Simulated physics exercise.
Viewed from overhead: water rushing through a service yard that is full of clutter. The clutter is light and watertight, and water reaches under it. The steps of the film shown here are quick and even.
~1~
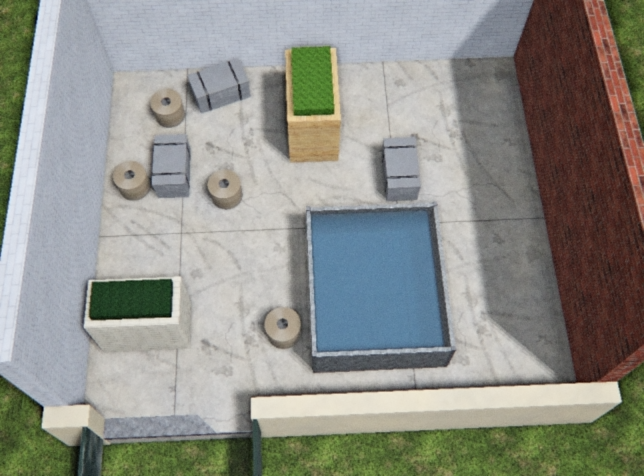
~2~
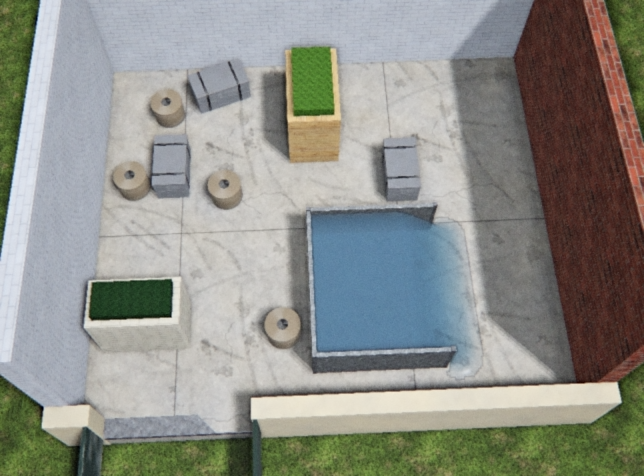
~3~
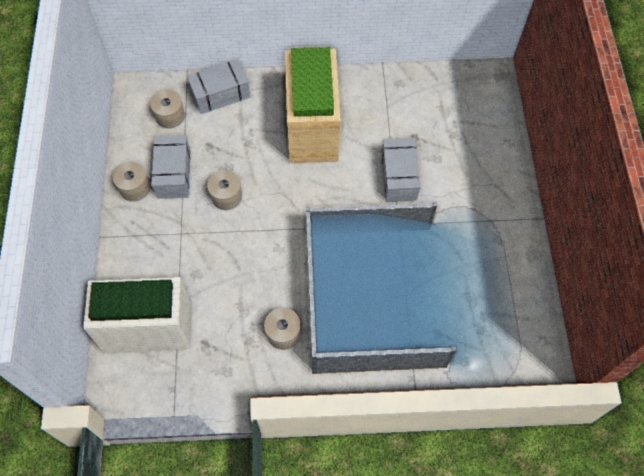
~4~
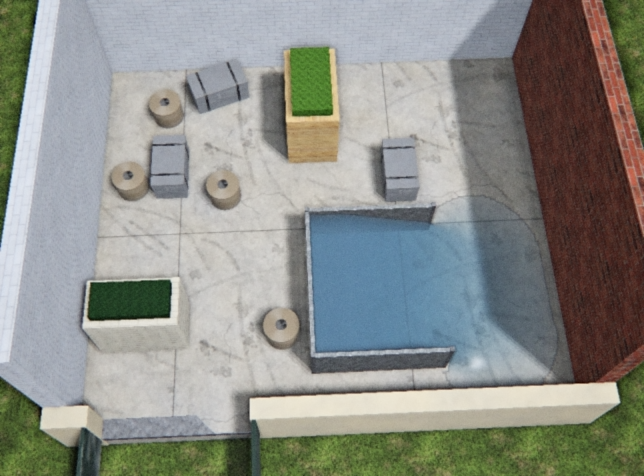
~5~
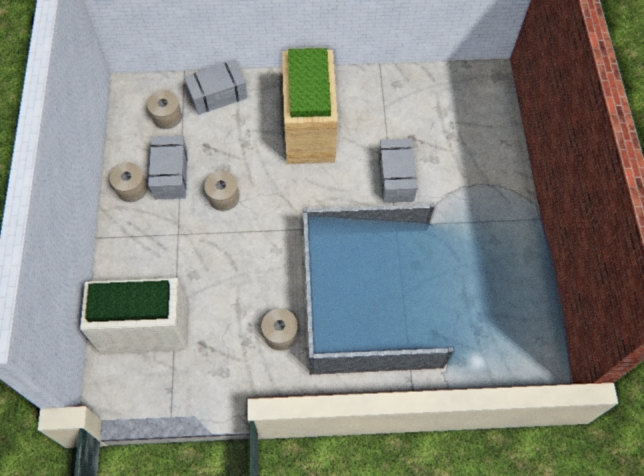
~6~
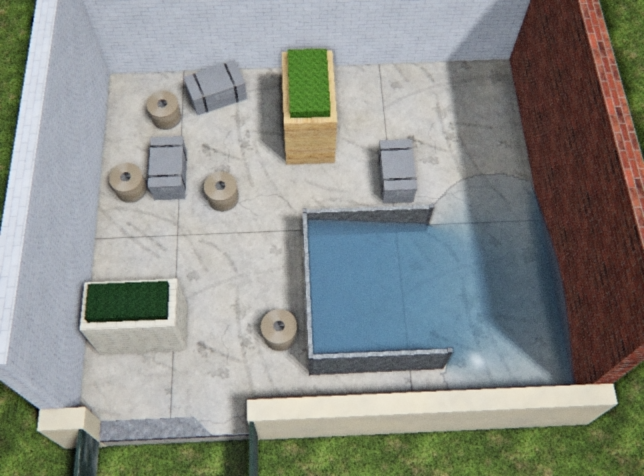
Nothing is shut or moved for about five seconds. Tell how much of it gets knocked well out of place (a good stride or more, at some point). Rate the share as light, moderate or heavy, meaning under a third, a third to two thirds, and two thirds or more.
Light.
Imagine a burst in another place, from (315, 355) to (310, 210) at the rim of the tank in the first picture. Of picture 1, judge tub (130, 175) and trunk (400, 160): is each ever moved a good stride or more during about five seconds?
Went past that, fell short.
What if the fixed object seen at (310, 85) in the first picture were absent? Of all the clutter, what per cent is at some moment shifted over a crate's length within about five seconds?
Result: Approx. 0 %.
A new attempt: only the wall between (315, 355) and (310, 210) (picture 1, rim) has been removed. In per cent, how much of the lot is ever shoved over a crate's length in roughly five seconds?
Near 90 %.
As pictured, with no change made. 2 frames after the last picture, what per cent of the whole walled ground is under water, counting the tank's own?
Something close to 25 per cent.
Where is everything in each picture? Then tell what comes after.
The first frame shows a tub at (283, 324) rests on the ground; a tub at (166, 101) rests on the ground; 0 of 7 have shifted.
The second frame shows a tub at (283, 324), on the bottom; a tub at (166, 102), on the bottom; 0 of 7 have shifted.
The third frame shows a tub at (283, 324), on the bottom; a tub at (166, 102) rests on the ground; 0 of 7 have shifted.
The fourth frame shows a tub at (281, 324) rests on the ground; a tub at (165, 102), on the bottom; 0 of 7 have shifted.
The fifth frame shows a tub at (280, 325) rests on the ground; a tub at (163, 103) rests on the ground; 0 of 7 have shifted.
The sixth frame shows a tub at (279, 326) rests on the ground; a tub at (163, 103), on the bottom; 0 of 7 have shifted.
A moment on, 0 of 7 are well off their spots; 0 afloat.
Next, 0 of 7 are well off their spots; 0 afloat.
Later, 0 of 7 are well off their spots; 0 afloat.
In the end, 1 of 7 are well off their spots, and 1 have been at some point; 0 afloat.
